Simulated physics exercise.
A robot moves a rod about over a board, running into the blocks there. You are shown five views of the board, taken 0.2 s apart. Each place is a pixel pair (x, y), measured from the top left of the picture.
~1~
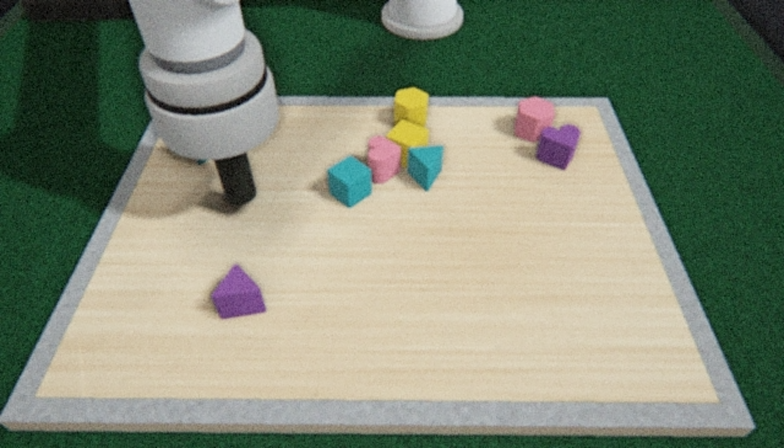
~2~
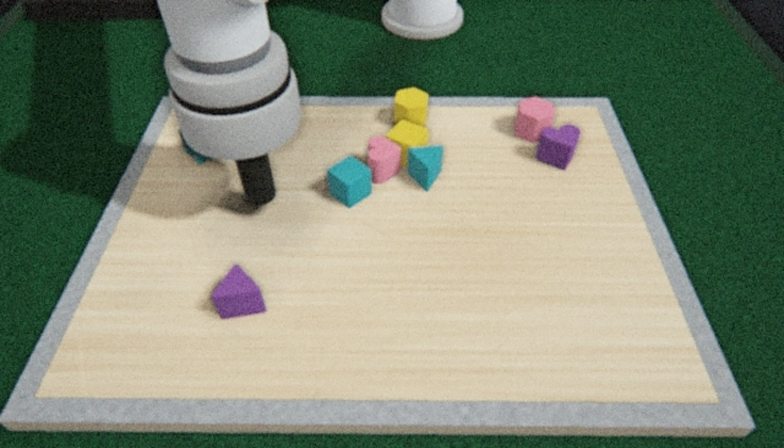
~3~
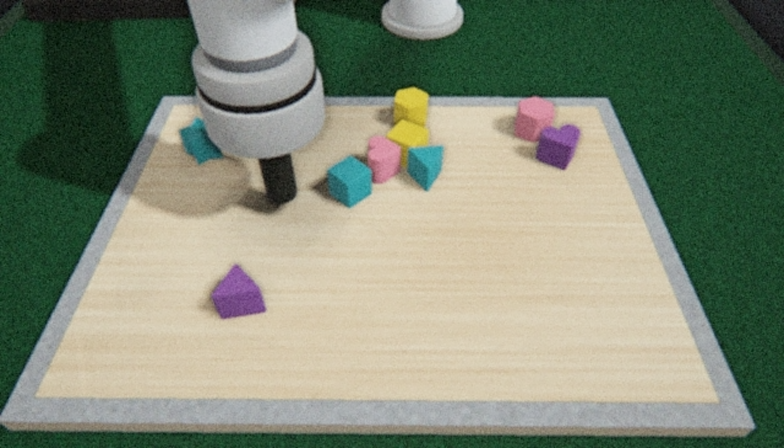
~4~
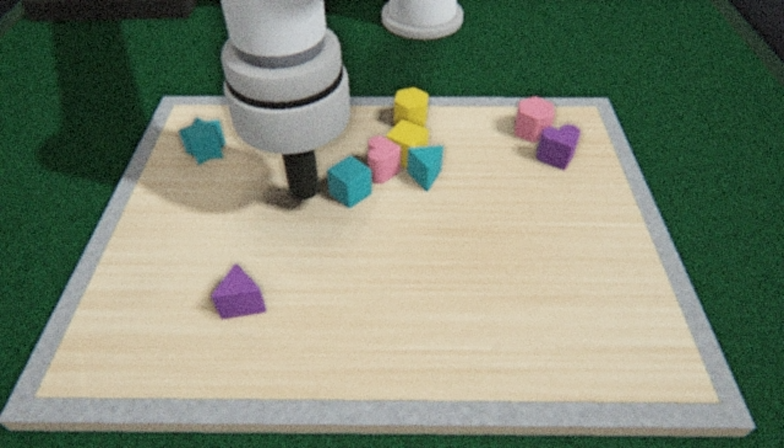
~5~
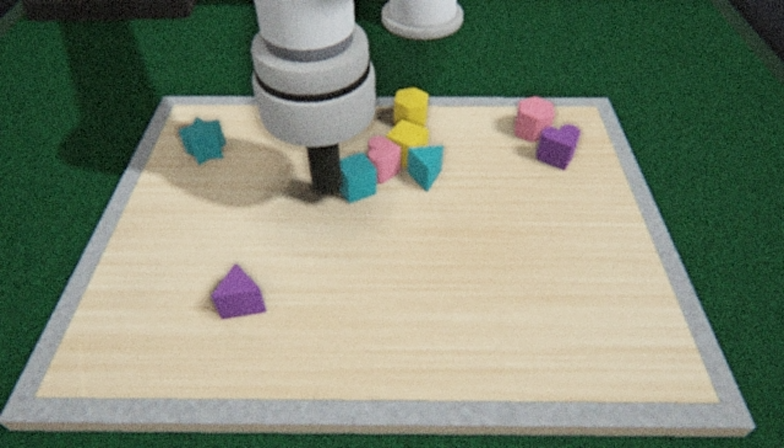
At the start, a robot's black rod stands at the upper left of a wooden board scattered with turquoise, pink, yellow and purple blocks. The rod moves steadily right, uncovering a turquoise block behind it while the blocks stay still. It then meets the turquoise cube and nudges it slightly right.
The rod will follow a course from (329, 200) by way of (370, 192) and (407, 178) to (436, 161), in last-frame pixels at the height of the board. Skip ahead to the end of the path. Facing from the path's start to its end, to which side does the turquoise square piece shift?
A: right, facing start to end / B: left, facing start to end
I choose A.
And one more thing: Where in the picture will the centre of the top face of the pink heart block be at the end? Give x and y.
The middle of its upper face should be somewhere near (466, 120).
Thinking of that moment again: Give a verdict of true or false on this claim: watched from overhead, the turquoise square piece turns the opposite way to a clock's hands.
False.
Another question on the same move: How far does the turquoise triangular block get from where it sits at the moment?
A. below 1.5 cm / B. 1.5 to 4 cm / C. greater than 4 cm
My pick is C.
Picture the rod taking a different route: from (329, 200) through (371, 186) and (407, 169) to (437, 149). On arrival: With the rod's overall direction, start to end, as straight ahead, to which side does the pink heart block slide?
Sideways, to the right.
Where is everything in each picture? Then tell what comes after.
In the first frame, rod's lower end (242, 196); turquoise square piece (349, 169); pink heart block (382, 147); yellow square piece (407, 132); turquoise triangular block (427, 153).
In the second frame, rod (261, 196); blocks still.
In the third frame, rod (282, 195); blocks still.
In the fourth frame, rod (305, 191); blocks still.
In the fifth frame, rod (327, 185); turquoise square piece (355, 165); pink heart block (382, 147); yellow square piece (407, 132); turquoise triangular block (427, 153).
What follows on the original path. One third of the way, rod (371, 177); turquoise square piece (398, 157); pink heart block (412, 137), turned 35° anticlockwise; yellow square piece (421, 120), turned 25° anticlockwise; turquoise triangular block (436, 152), turned 40° clockwise.
Two thirds of the way, rod (408, 163); turquoise square piece (436, 146); pink heart block (446, 129), turned 70° anticlockwise; yellow square piece (427, 114), turned 55° anticlockwise; turquoise triangular block (470, 148), turned 50° clockwise.
At the end, rod (437, 146); turquoise square piece (468, 138), turned 35° clockwise; pink heart block (466, 120), turned 80° anticlockwise; yellow square piece (427, 114), turned 55° anticlockwise; turquoise triangular block (495, 148), turned 40° clockwise.
